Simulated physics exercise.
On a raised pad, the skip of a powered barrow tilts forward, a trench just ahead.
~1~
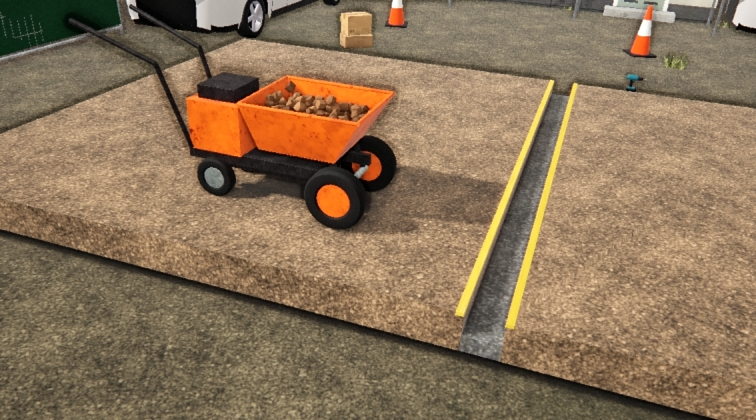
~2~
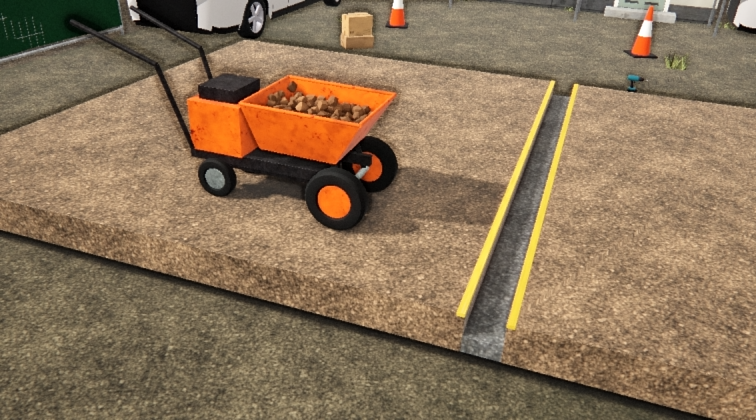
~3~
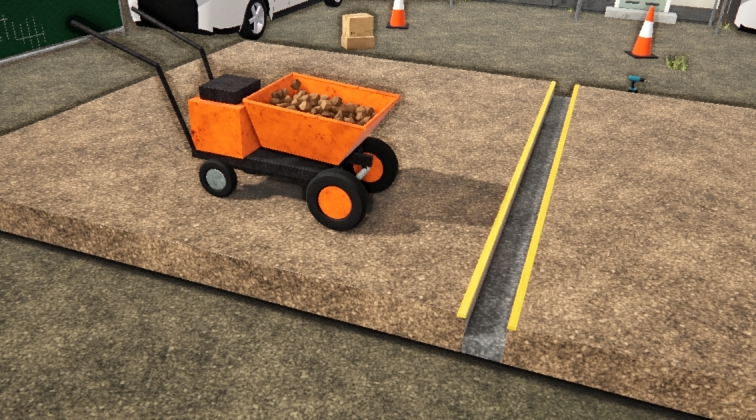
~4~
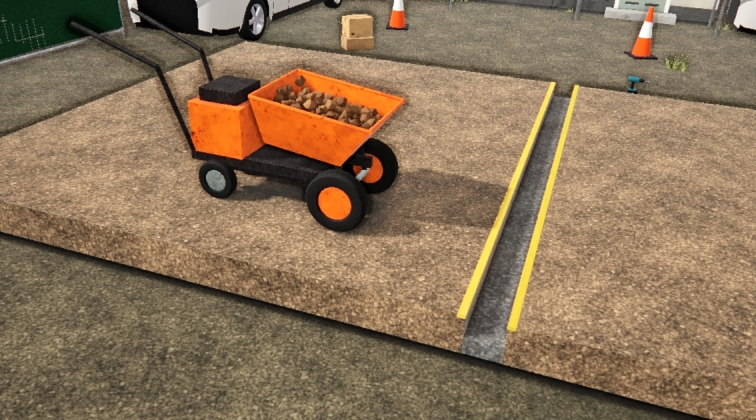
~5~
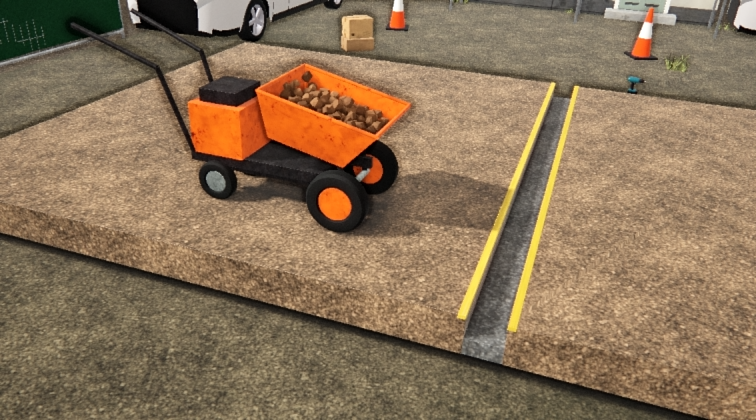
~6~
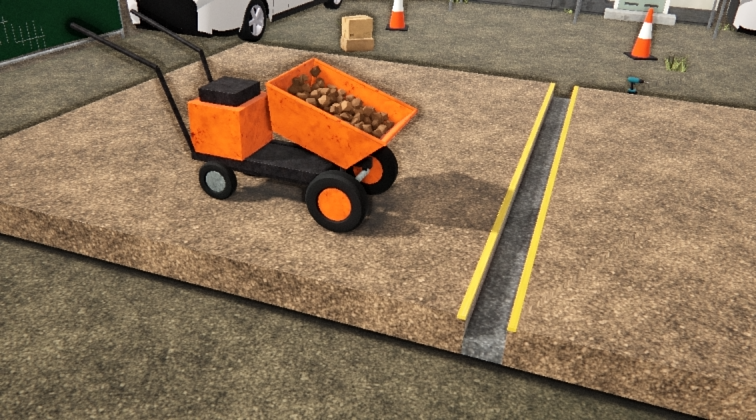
An orange powered barrow stands still while its skip of brown clods gradually tilts forward.
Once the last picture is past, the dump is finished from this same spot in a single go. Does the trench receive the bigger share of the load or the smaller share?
Trench misses most.
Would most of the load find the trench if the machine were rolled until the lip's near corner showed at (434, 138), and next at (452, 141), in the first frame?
The bulk; a minority.
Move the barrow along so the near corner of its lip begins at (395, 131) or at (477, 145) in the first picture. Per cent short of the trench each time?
The first gives close to 30 per cent and the second 0 per cent.
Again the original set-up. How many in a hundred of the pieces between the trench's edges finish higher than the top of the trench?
About 0 %.
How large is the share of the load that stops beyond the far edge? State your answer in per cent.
Near 0 in every hundred.
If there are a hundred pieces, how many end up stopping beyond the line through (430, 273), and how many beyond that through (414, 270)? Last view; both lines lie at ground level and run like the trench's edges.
Respectively 60 and 80 percent.
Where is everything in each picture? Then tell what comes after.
The first picture shows lip of the skip at (358, 125), level; top of the load at (313, 111), clay clods; first edge of the trench at (473, 280); far edge at (520, 291), the trench under half as wide as the skip, and about half as deep as wide.
The second picture shows lip of the skip at (360, 126), level; top of the load at (304, 110).
The third picture shows lip of the skip at (364, 129), tipped barely; top of the load at (308, 109).
The fourth picture shows lip of the skip at (369, 132), tipped a little; top of the load at (312, 107).
The fifth picture shows lip of the skip at (376, 138), tipped a little; top of the load at (309, 99).
The sixth picture shows lip of the skip at (384, 144), tipped clearly; top of the load at (317, 96); first edge of the trench at (474, 283); far edge at (521, 294).
Soon, skip tipped steeply; all in the skip.
A while on, skip tipped right over; most in the skip; a small part short of the trench; a stray few falling.
Towards the end, skip tipped right over; about a quarter in the skip; about two thirds short of the trench; about a quarter in or heaped over the trench; a stray few beyond it.
Finally, skip tipped right over; a small part in the skip; about two thirds short of the trench; about a quarter in or heaped over the trench; a stray few beyond it.
